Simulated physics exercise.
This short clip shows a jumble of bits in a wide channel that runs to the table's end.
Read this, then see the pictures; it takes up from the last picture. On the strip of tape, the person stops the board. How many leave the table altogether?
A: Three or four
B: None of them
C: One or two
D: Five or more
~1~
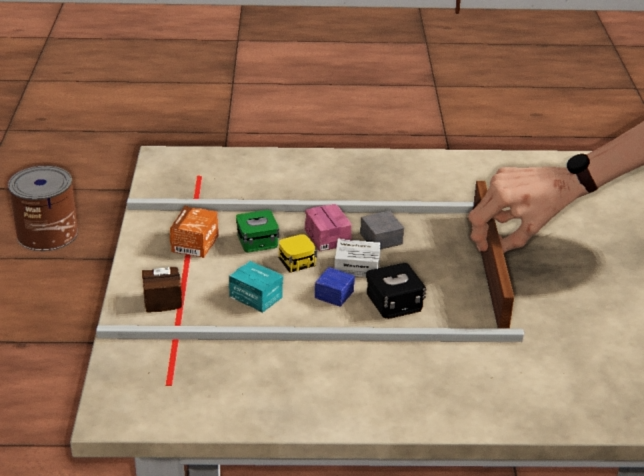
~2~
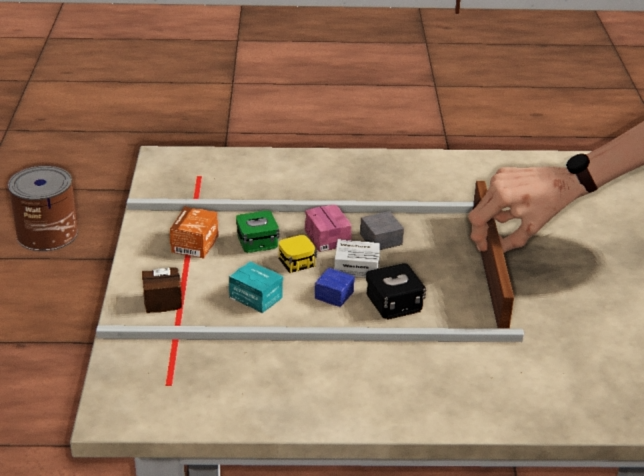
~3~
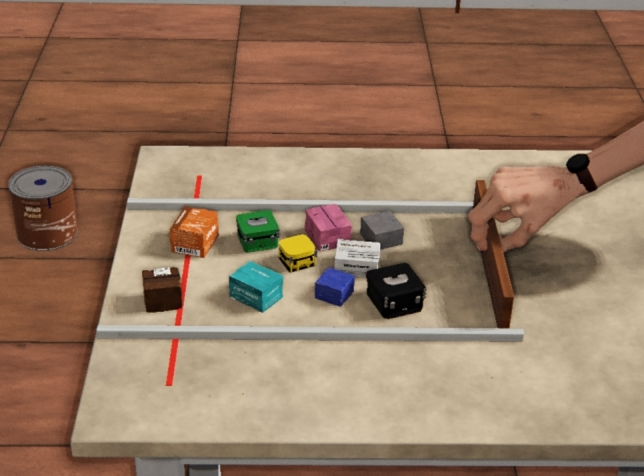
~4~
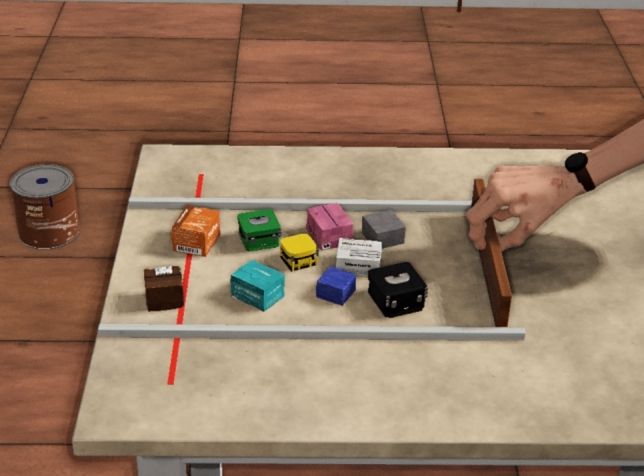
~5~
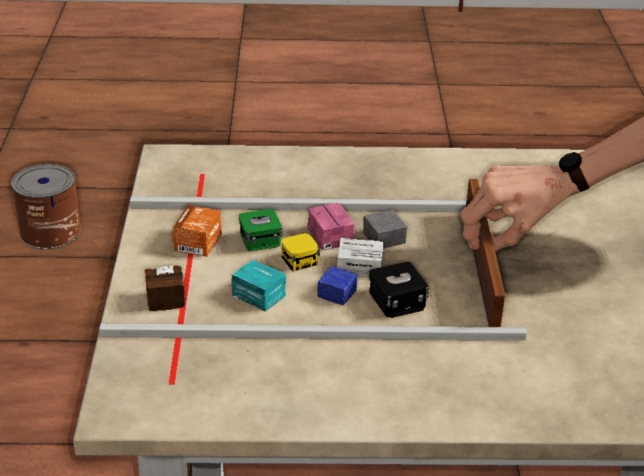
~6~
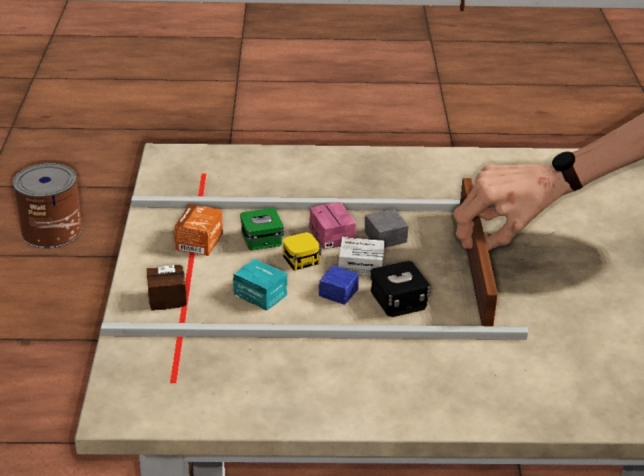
Option A: Three or four.
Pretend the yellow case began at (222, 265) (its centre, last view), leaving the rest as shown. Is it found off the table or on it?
Here the yellow case stays aboard.
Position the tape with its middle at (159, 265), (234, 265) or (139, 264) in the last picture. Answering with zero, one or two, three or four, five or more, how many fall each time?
Counts for the three spots in order: Five or more; one to two; five or over.
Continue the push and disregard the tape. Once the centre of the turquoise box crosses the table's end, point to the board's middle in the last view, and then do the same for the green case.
The middle sits near (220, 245) for the first and near (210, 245) for the other.
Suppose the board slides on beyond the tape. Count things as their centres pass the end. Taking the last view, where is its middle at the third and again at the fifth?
I'd say close to (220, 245), then close to (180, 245).
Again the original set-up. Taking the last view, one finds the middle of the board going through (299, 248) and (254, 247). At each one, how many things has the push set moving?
Tally: First 10; then 10.
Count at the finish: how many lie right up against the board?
In contact: 3.
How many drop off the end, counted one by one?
The total is 4.
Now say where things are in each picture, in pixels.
The first picture shows brown box (162, 289); orange box (195, 232); green case (257, 232); board (492, 252); tape (186, 267).
The second picture shows orange box (194, 232); board (491, 252).
The third picture shows green case (257, 232); yellow case (297, 254).
The fourth picture shows brown box (164, 289); blue block (336, 286).
The fifth picture shows orange box (197, 230); pink box (331, 226).
The sixth picture shows brown box (167, 288); orange box (199, 229); green case (262, 230); board (476, 250); tape (191, 265).
Soon after, none off yet; brown box at rest near (167, 288); orange box at rest near (199, 229); green case at rest near (262, 230).
After that, none off yet; brown box displaced a little near (151, 288); orange box displaced about its own width near (163, 231); green case displaced well along near (200, 227).
In the end, the number that fall off is three or four; gone, turquoise box, green case, orange box and brown box.
